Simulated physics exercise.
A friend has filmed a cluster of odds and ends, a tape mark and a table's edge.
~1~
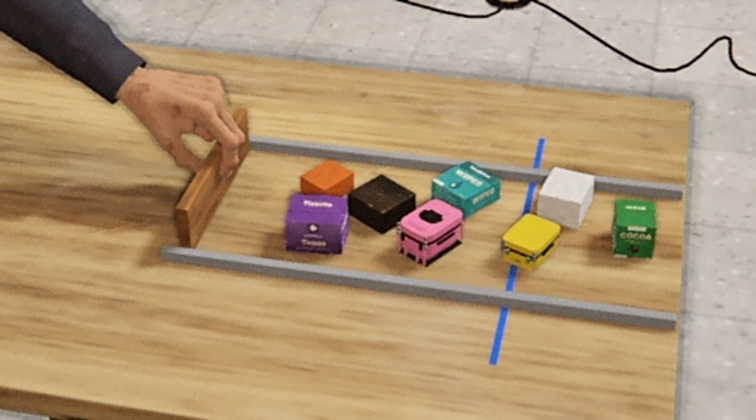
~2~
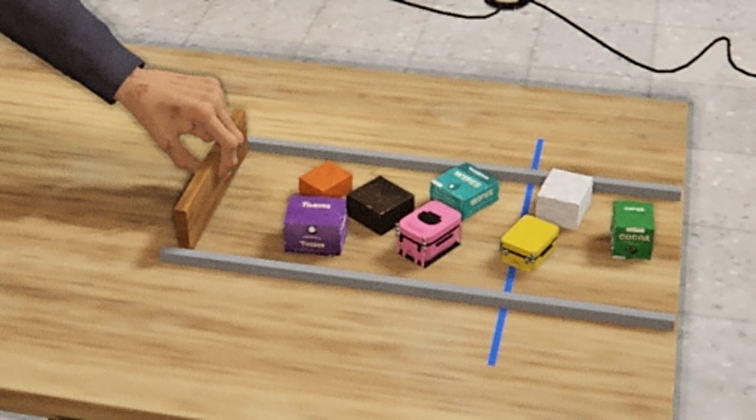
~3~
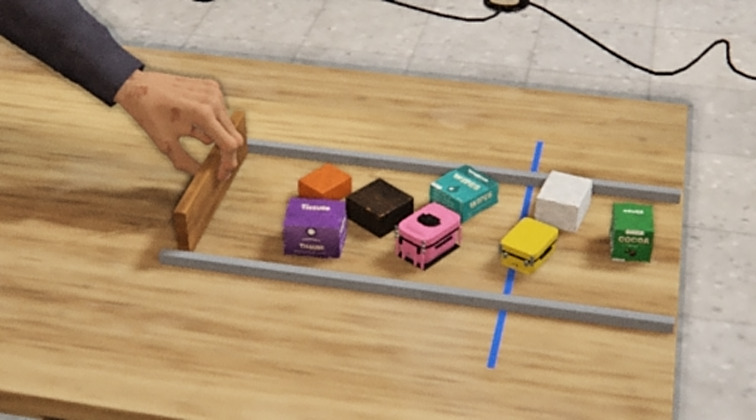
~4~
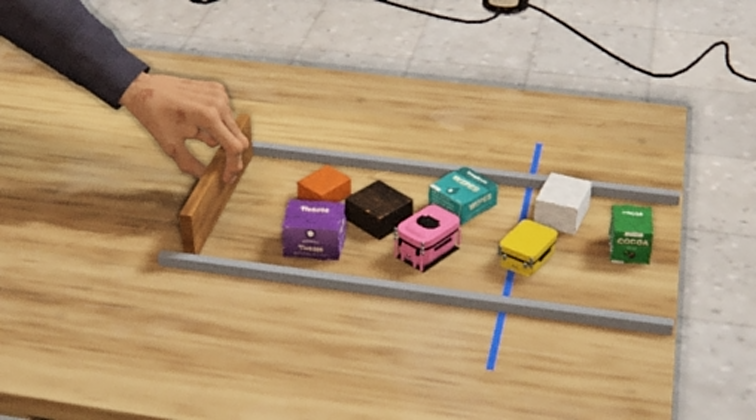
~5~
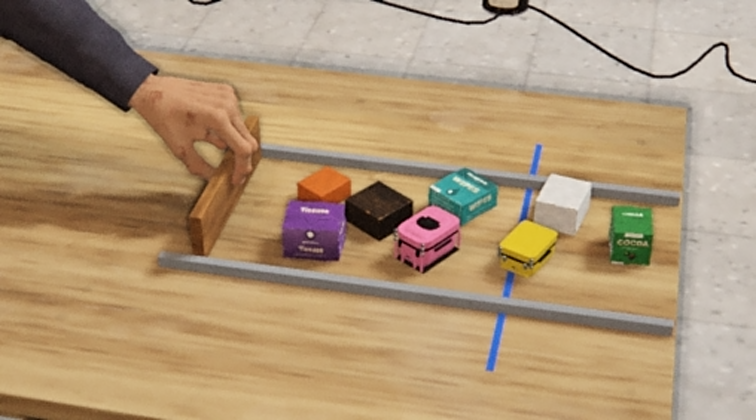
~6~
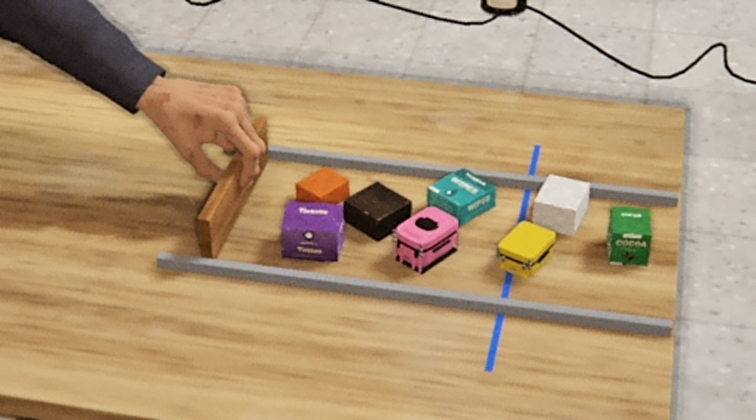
The clip opens on a hand holding a wooden board upright at the left end of two gray rails, with colorful small boxes and a blue tape line between them. The board stays nearly still at first, then the hand slides it slightly right, while the boxes show little or no movement.
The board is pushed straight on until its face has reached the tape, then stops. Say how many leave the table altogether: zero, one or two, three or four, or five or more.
The number that fall off is zero.
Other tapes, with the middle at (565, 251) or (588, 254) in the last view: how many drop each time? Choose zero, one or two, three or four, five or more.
For each place: Either one or two; either three or four.
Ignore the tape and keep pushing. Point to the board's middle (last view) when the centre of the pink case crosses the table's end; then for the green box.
About (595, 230), and (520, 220) for the other.
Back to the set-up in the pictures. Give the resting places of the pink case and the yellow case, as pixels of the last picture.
The pink case at (590, 270), the yellow case at (631, 270).
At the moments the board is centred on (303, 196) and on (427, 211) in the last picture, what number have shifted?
The counts are 2 and 6.
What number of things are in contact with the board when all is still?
It touches 3.
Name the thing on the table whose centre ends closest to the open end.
That is the green box.
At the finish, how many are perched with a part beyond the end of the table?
1 of them.
Soon after, none off yet; green box at rest near (630, 236); white block at rest near (561, 205); yellow case at rest near (526, 251).
Then, none off yet; green box at rest near (630, 236); white block at rest near (561, 205); yellow case moving near (531, 253).
Further on, none off yet; green box at rest near (633, 236); white block moved a little near (592, 207); yellow case moved about its own width near (591, 264).
At rest, the number that fall off is zero.
